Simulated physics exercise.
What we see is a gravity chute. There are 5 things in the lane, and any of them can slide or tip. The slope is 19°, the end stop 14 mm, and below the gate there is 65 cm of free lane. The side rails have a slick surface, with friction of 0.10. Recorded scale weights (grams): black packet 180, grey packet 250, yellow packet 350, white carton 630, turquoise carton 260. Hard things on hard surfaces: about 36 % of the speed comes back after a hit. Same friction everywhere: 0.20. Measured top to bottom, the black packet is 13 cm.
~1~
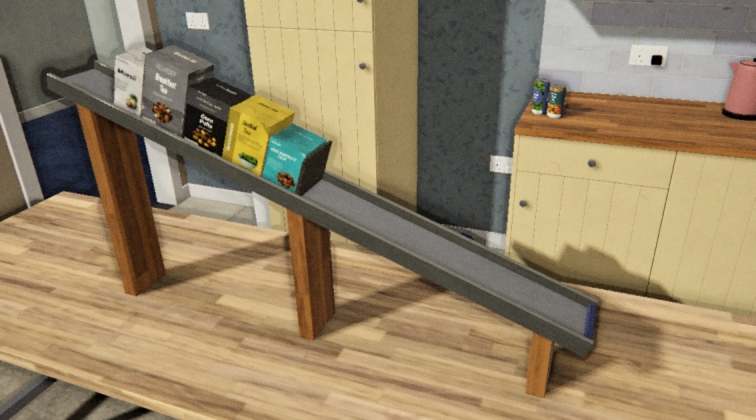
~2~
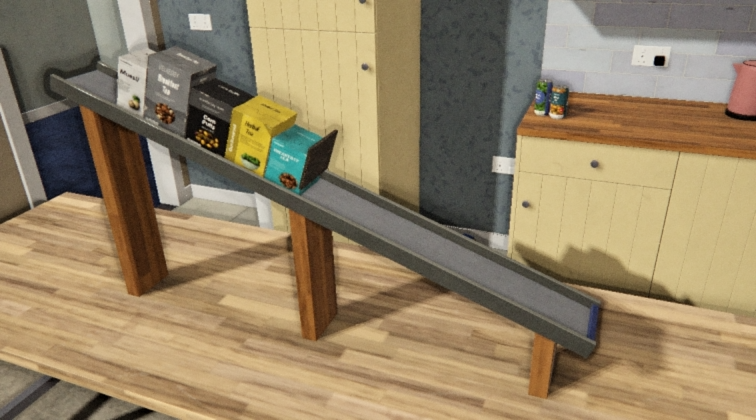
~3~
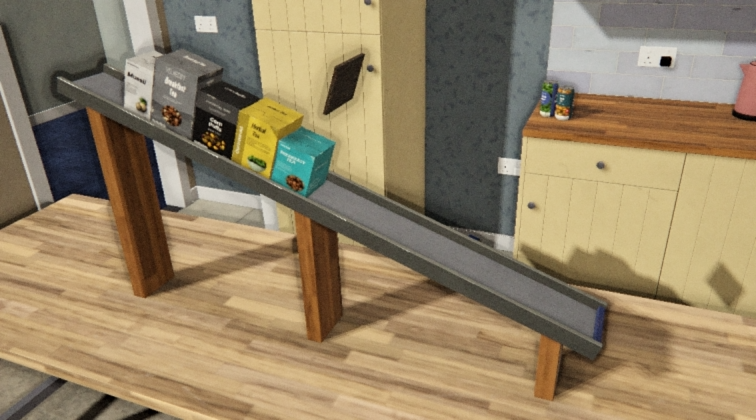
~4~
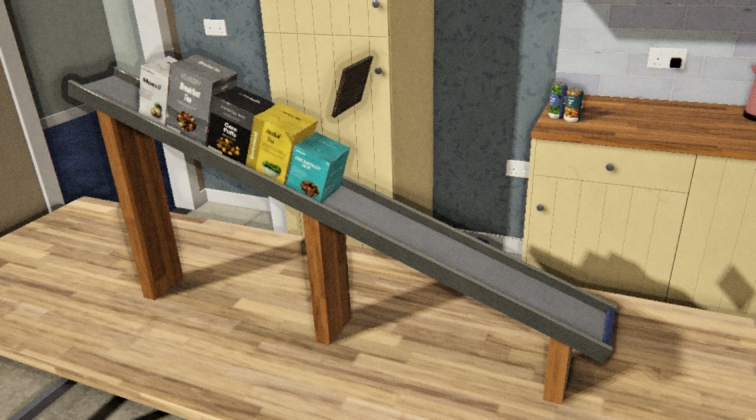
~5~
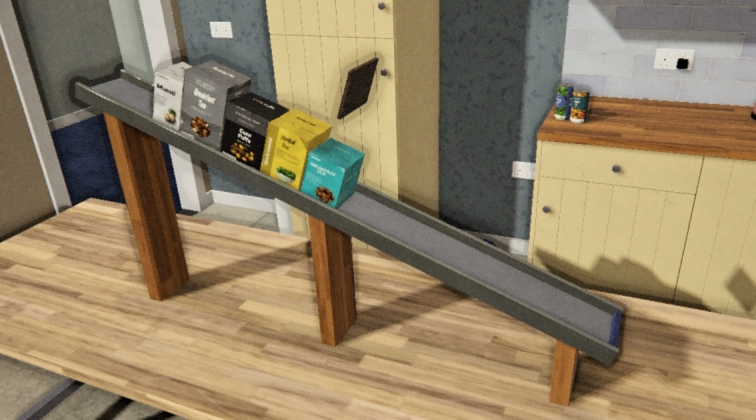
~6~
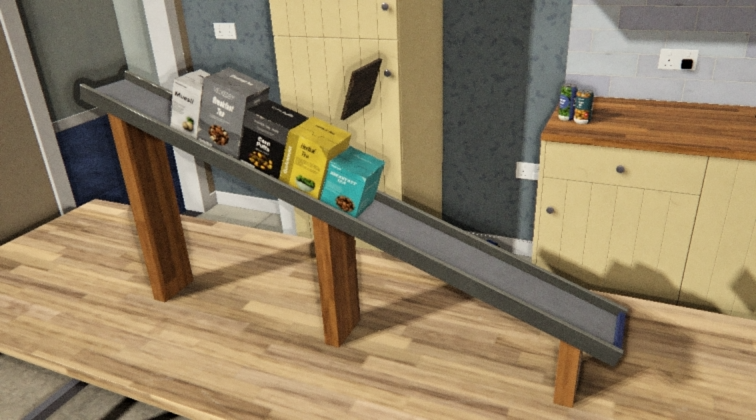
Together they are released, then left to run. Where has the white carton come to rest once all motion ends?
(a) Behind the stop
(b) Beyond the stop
a, behind the stop.
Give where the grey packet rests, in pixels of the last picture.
It finishes around (463, 227).
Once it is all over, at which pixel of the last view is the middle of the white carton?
At pixel (419, 213) or so, give or take.
Then, 0.30 s after the last picture, leader 36 cm from the stop; white carton near (270, 139).
Then, 0.50 s after the last picture, leader 16 cm from the stop; white carton near (348, 176).
At rest, all 5 in the lane. In the last view, white carton near (419, 213).
